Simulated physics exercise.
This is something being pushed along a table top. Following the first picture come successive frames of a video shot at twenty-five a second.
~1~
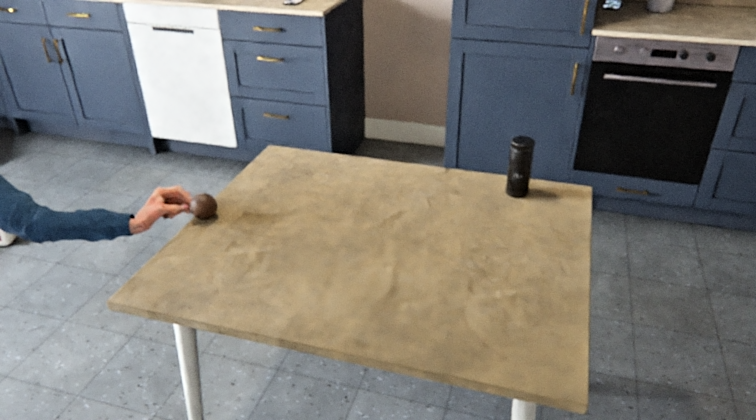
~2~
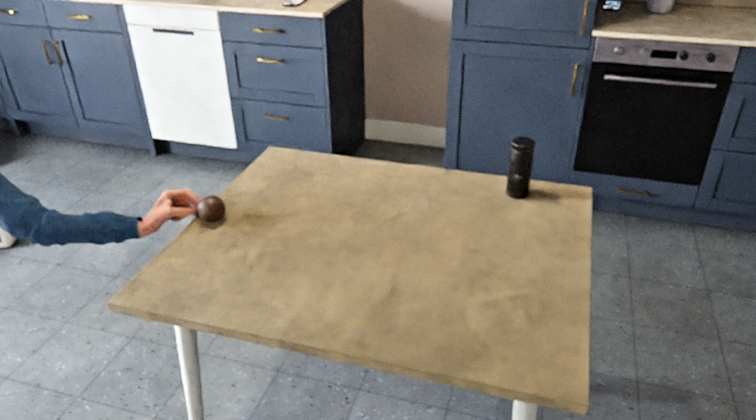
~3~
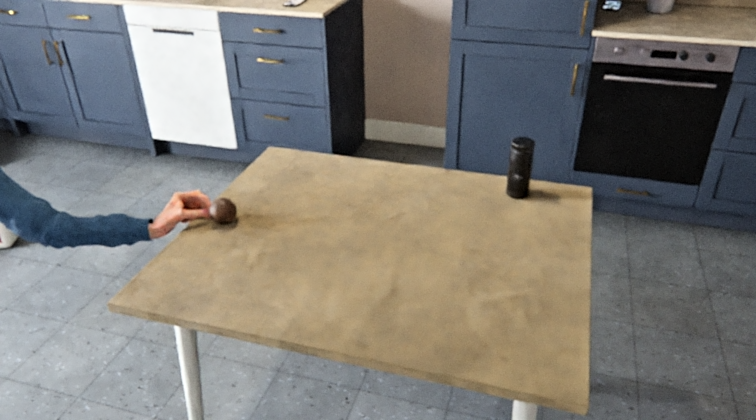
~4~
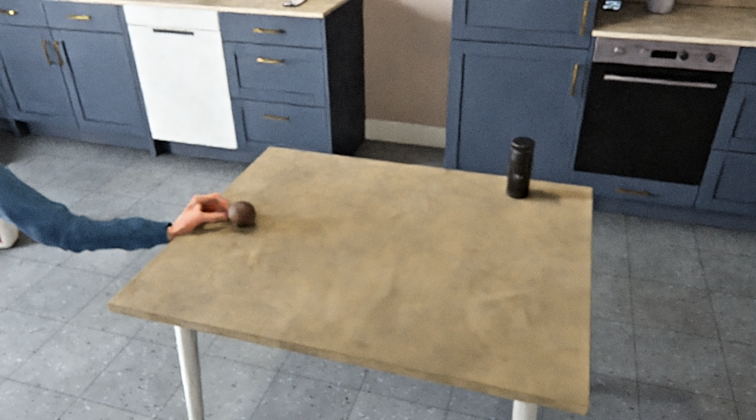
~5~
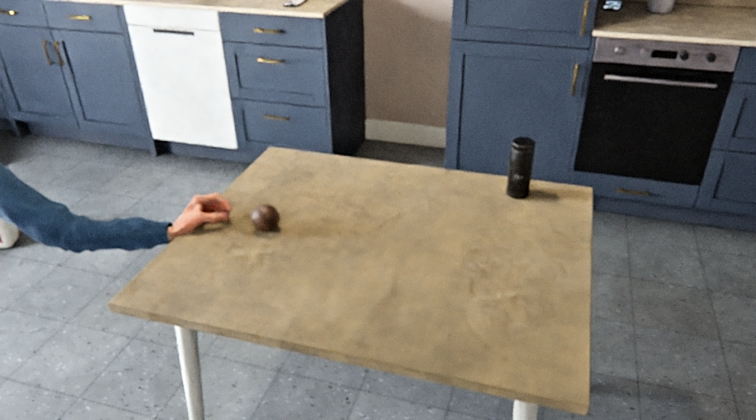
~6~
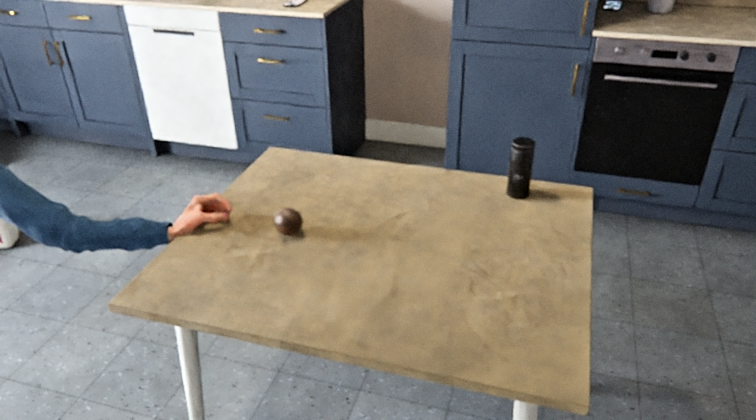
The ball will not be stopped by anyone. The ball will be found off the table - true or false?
True.
Then, 0.40 s on from there, brown ball shifted well along near (524, 259).
Then, 0.90 s on from there, brown ball now off the table.
In the end, off the table, brown ball.
